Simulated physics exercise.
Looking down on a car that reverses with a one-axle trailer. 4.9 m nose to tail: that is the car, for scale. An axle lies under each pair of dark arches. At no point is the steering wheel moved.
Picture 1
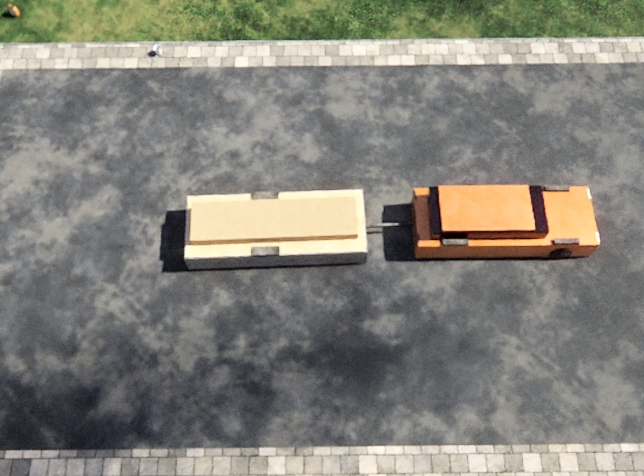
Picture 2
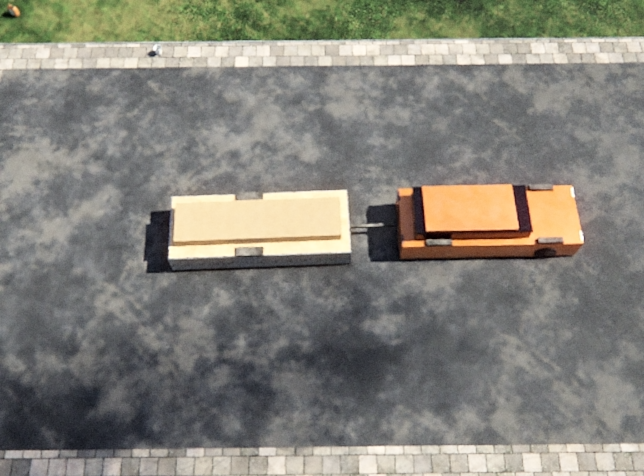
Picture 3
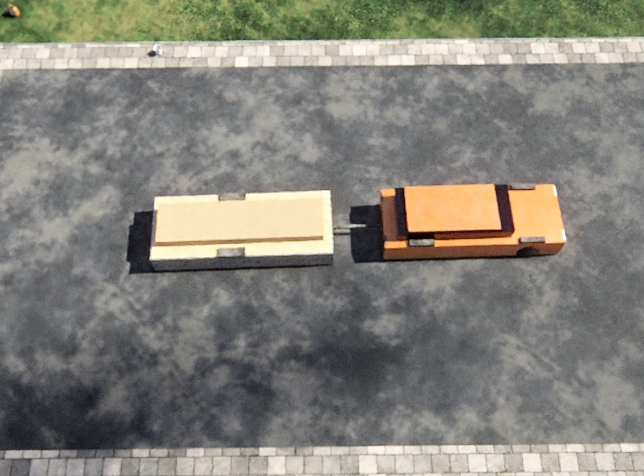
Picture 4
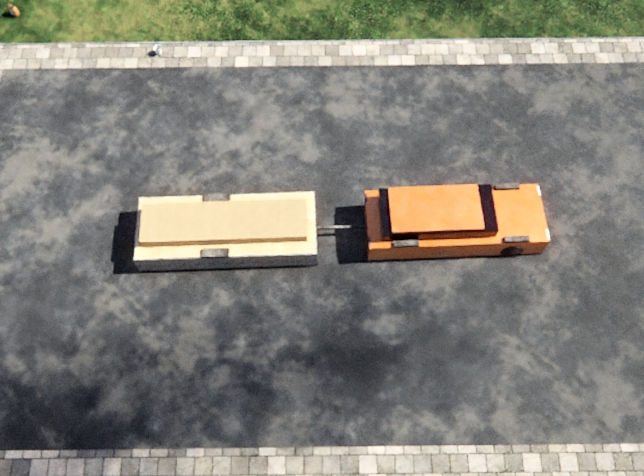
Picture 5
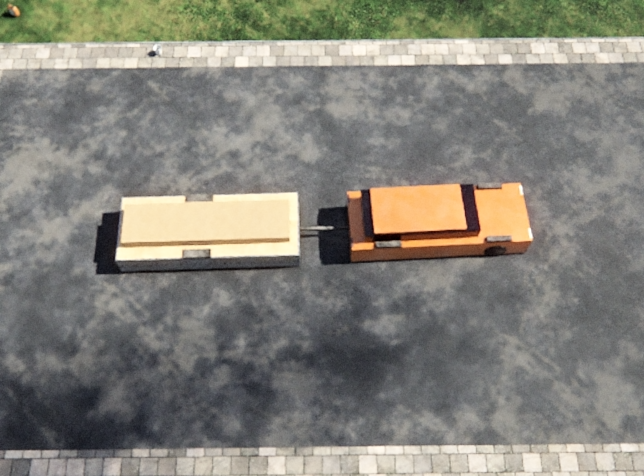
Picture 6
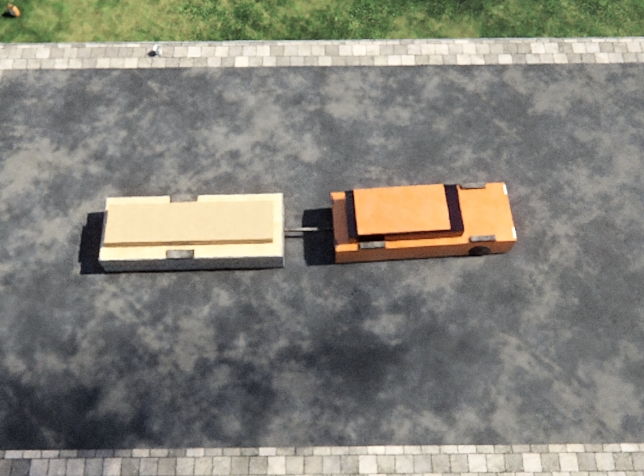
An orange car with dark bands around its raised cabin is coupled by a thin bar to a cream trailer on its left, seen from above on a mottled grey road. Pale paving lines both sides, with green grass beyond the top edge. The car backs slowly leftward, pushing the trailer ahead of it, and the two stay nearly in line, their angle shifting very slightly, while the view stays still.
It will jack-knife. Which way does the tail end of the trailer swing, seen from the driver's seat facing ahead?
The hitch angle closes on the left.
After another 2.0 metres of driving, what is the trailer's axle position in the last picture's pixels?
Near (109, 226).
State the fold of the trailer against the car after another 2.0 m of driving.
10° to the left.
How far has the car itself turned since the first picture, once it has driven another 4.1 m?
10°.
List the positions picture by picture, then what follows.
Car's middle (511, 208), trailer's axle (266, 223); tail 2° to the car's right; front wheels 4° right, in the first picture.
Car's middle (494, 208), trailer's axle (249, 224); tail 1° to the car's right, in the second picture.
Car's middle (477, 208), trailer's axle (232, 224); tail in line with the car, in the third picture.
Car's middle (460, 208), trailer's axle (216, 225); tail in line with the car, in the fourth picture.
Car's middle (442, 208), trailer's axle (198, 225); tail 1° to the car's left, in the fifth picture.
Car's middle (426, 208), trailer's axle (182, 226); tail 2° to the car's left, in the sixth picture.
After another 2.0 m, the tail is 9° to the car's left, the car has turned 6° and the trailer's axle is at (109, 226) of the last picture.
After another 4.1 m, the tail is 19° to the car's left, the car has turned 9° and the trailer's axle is at (37, 221) of the last picture.
After another 6.2 m, the tail is 35° to the car's left, the car has turned 12° and the trailer's axle is out of the picture.
After another 8.2 m, the tail is 60° to the car's left, the car has turned 15° and the trailer's axle is out of the picture; it has jack-knifed.
